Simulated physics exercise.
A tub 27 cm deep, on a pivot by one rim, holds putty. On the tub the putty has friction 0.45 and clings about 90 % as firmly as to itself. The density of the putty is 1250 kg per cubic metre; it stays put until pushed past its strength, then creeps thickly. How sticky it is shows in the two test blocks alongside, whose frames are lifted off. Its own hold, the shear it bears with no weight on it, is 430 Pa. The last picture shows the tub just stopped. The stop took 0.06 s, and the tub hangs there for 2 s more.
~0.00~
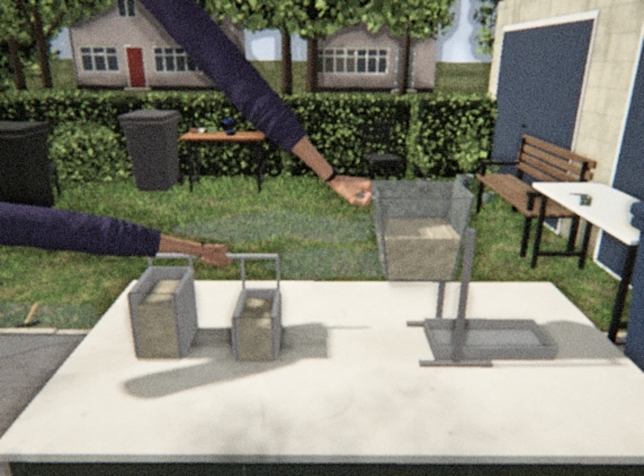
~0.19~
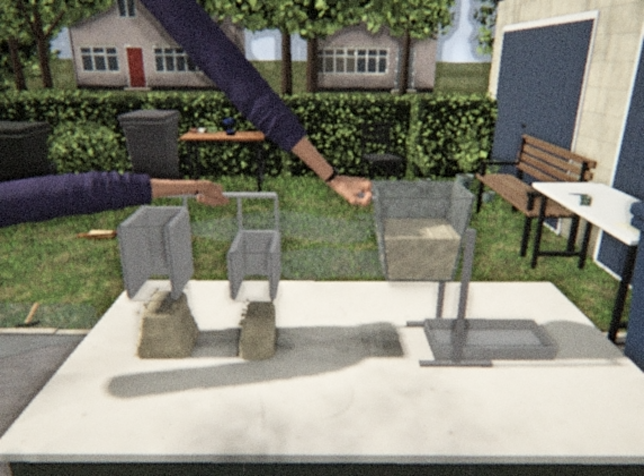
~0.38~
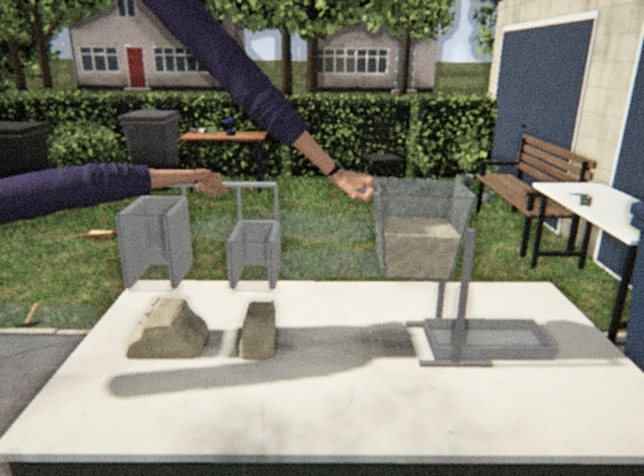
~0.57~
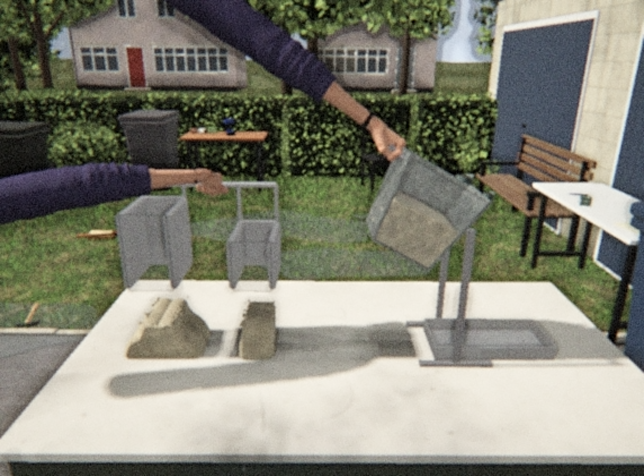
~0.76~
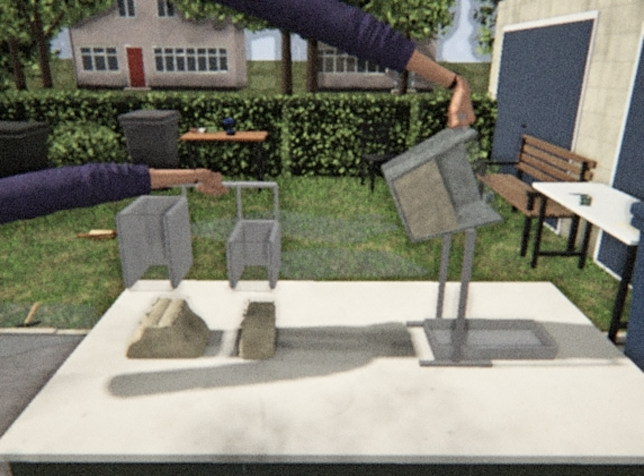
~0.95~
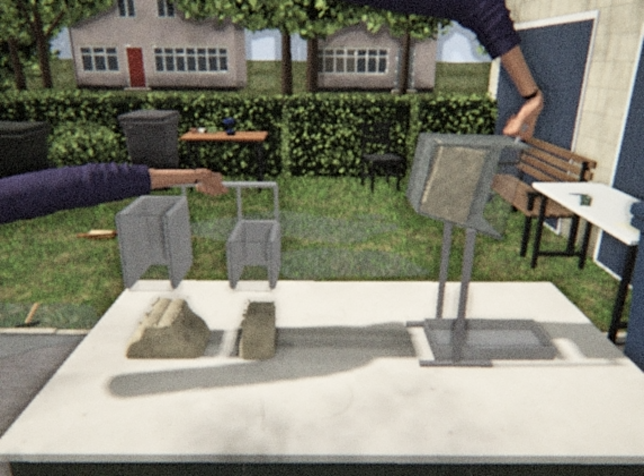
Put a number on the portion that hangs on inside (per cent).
About 0 %.
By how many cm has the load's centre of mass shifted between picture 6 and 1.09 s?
Some 8 cm.
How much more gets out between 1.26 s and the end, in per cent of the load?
Near 55 %.
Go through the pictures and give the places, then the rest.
In the first picture, handle-side rim at (381, 197), tilt 0 degrees; highest point of the putty at (403, 238); test blocks 21 cm, 13 cm high (left to right).
In the second picture, handle-side rim at (381, 197), tilt 0 degrees; highest point of the putty at (403, 238); test blocks 17 cm, 13 cm high (left to right).
In the third picture, handle-side rim at (383, 193), tilt 3 degrees; highest point of the putty at (391, 235); test blocks 13 cm, 13 cm high (left to right).
In the fourth picture, handle-side rim at (413, 157), tilt 29 degrees; highest point of the putty at (394, 201); test blocks 13 cm, 13 cm high (left to right).
In the fifth picture, handle-side rim at (477, 135), tilt 67 degrees; highest point of the putty at (432, 161); test blocks 13 cm, 13 cm high (left to right).
In the sixth picture, handle-side rim at (529, 149), tilt 99 degrees; highest point of the putty at (446, 148); test blocks 13 cm, 13 cm high (left to right).
By 1.09 s, the tub is at 99 degrees and holds 100 %.
By 1.26 s, the tub is at 99 degrees and holds 56 %.
By 1.43 s, the tub is at 99 degrees and holds 37 %.
By 1.60 s, the tub is at 99 degrees and holds 24 %.
By 2.95 s, at the end, the tub is at 99 degrees and holds 0 %.
